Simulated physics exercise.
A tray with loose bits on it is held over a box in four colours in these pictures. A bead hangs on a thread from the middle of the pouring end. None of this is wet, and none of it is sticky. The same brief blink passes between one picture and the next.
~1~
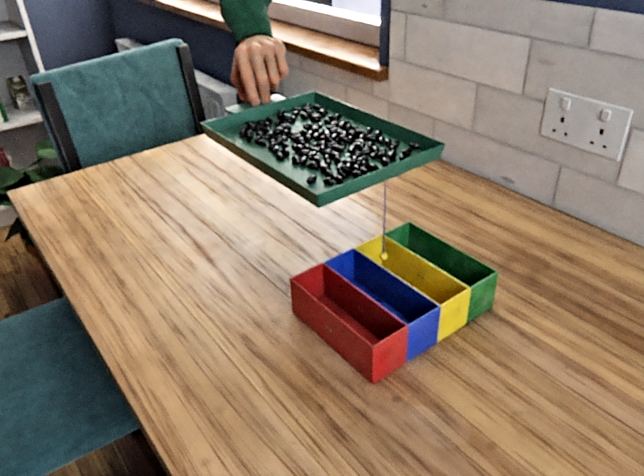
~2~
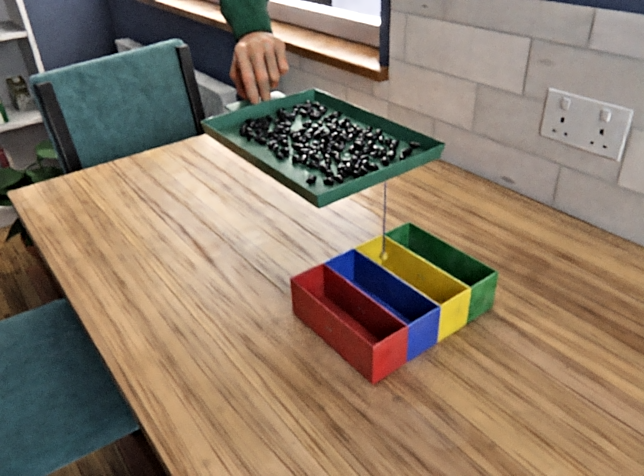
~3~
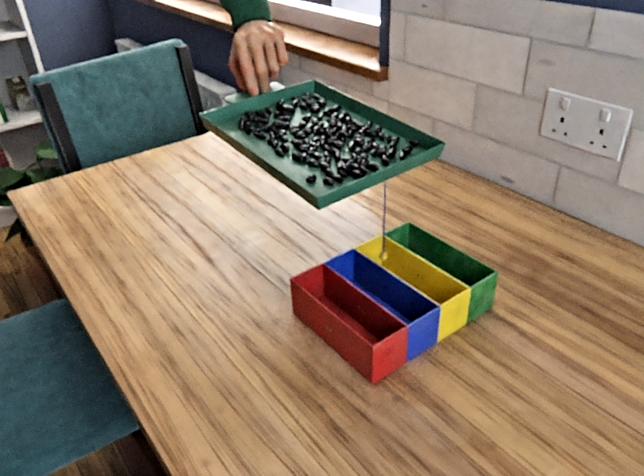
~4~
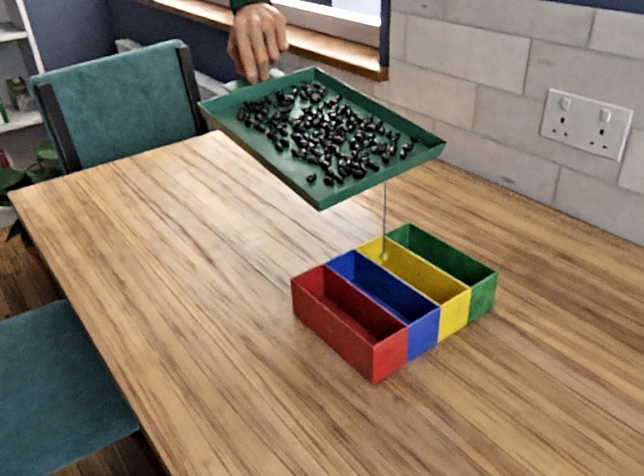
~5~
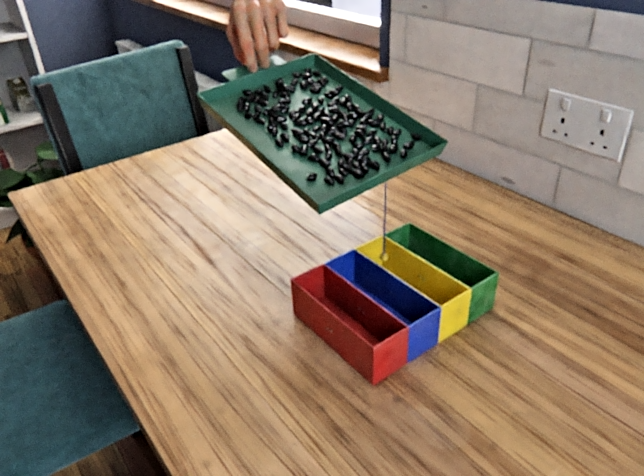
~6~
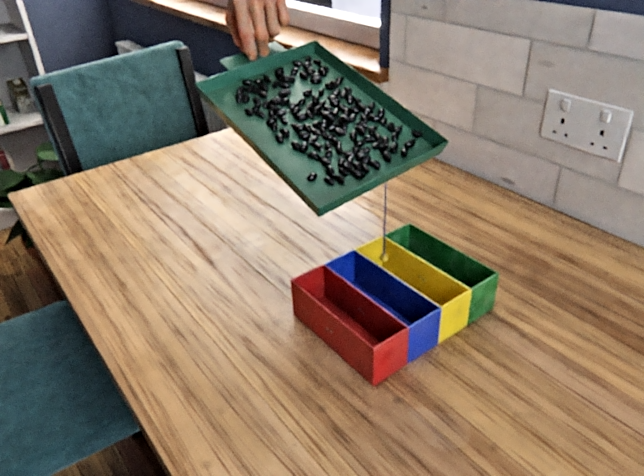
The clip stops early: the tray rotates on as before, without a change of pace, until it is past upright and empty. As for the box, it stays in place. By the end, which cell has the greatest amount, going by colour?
By colour, red has the most.
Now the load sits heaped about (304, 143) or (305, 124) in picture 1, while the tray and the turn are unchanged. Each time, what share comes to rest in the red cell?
Close to 50 in a hundred, then close to 50 in a hundred.
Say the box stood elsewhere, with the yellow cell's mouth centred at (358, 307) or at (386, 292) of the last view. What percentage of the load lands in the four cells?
You'd get about 90 per cent first and about 100 per cent second.
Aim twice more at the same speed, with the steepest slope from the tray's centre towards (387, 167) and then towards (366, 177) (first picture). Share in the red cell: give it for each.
Roughly 0 percent, then 20 percent.
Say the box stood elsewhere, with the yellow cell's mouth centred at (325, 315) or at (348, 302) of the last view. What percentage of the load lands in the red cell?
About 0 per cent first, then about 0 per cent.
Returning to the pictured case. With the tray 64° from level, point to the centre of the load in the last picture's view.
The middle of the pieces lands at roughly (346, 151).
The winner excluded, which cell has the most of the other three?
Second: The cell in blue.
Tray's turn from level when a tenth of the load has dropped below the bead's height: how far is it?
That happens at around 110°.
Soon, tray tipped steeply; nearly all on the tray; a stray few falling or outside the box.
A while on, tray tipped past a quarter turn; nearly all on the tray; a small part in the red cell; a stray few in the blue cell; a stray few in the yellow cell; a stray few falling or outside the box.
Towards the end, tray tipped past a quarter turn; about half in the red cell; about a quarter in the blue cell; a small part in the yellow cell; a stray few in the green cell; about a quarter falling or outside the box.
Finally, tray tipped past a quarter turn; about half in the red cell; about a quarter in the blue cell; a small part in the yellow cell; a stray few in the green cell; about a quarter outside the box.
